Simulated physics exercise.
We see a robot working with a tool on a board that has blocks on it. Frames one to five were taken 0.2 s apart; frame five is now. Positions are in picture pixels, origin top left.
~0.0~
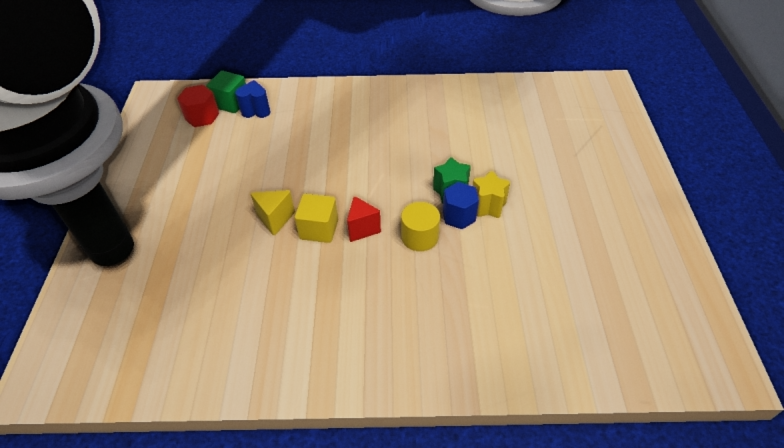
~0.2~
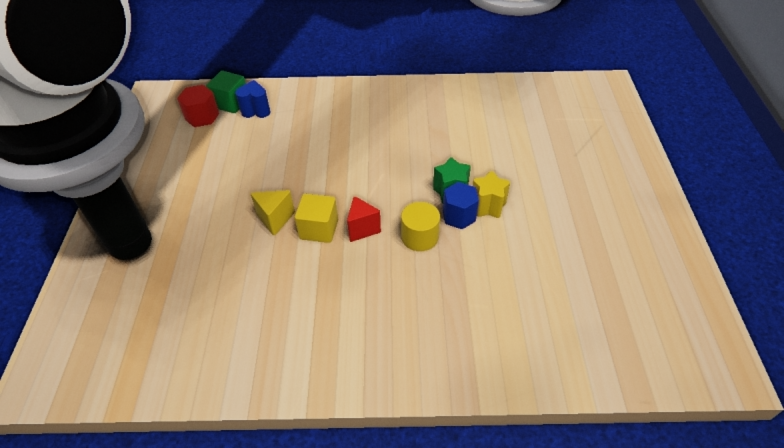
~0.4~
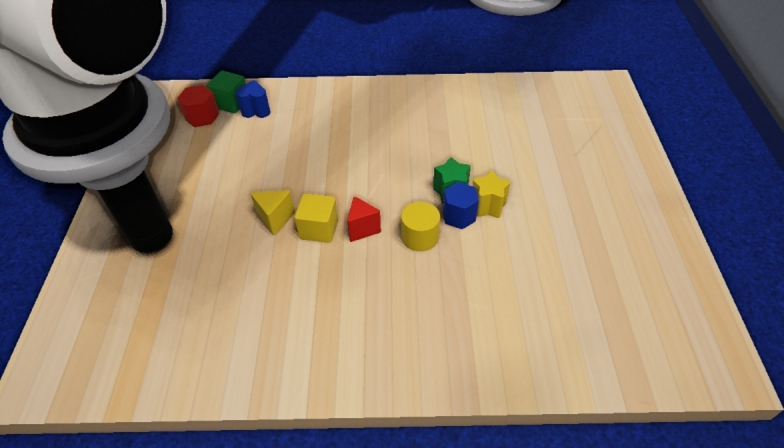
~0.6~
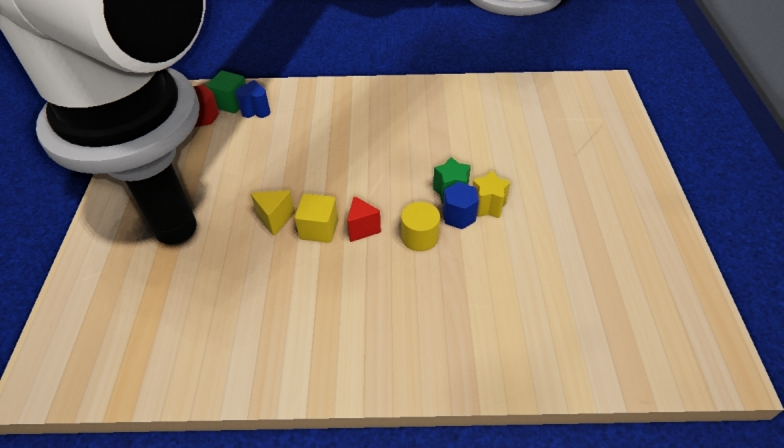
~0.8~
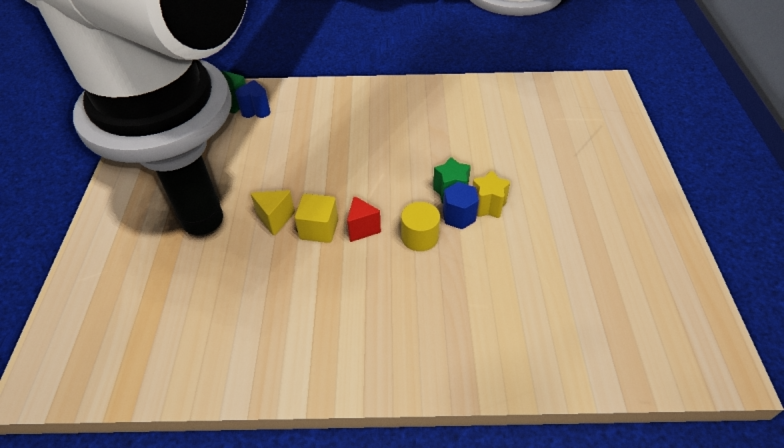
A robot arm with a black tip slid steadily right across the left side of a wooden board, drawing closer to a yellow triangular block, while all the colored blocks stayed still.
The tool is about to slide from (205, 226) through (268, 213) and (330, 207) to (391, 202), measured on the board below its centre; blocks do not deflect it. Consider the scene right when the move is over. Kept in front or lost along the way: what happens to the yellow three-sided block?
In front, still.
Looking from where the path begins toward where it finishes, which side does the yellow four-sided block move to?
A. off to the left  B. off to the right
(B)
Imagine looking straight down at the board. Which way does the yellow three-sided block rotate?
Top view: Clockwise.
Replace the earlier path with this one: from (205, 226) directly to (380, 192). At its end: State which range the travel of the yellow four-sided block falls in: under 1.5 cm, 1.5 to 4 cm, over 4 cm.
The 1.5 to 4 cm band.
On the path given first. One third of the way, tool (267, 207); yellow three-sided block (295, 198), turned 30° clockwise; yellow four-sided block (326, 210), turned 25° clockwise.
Two thirds of the way, tool (330, 201); yellow three-sided block (358, 193), turned 55° clockwise; yellow four-sided block (340, 217), turned 75° clockwise; red three-sided block (374, 215).
At the end, tool (391, 197); yellow three-sided block (420, 192), turned 75° clockwise; yellow four-sided block (340, 217), turned 75° clockwise; red three-sided block (374, 216); yellow round block (426, 218).
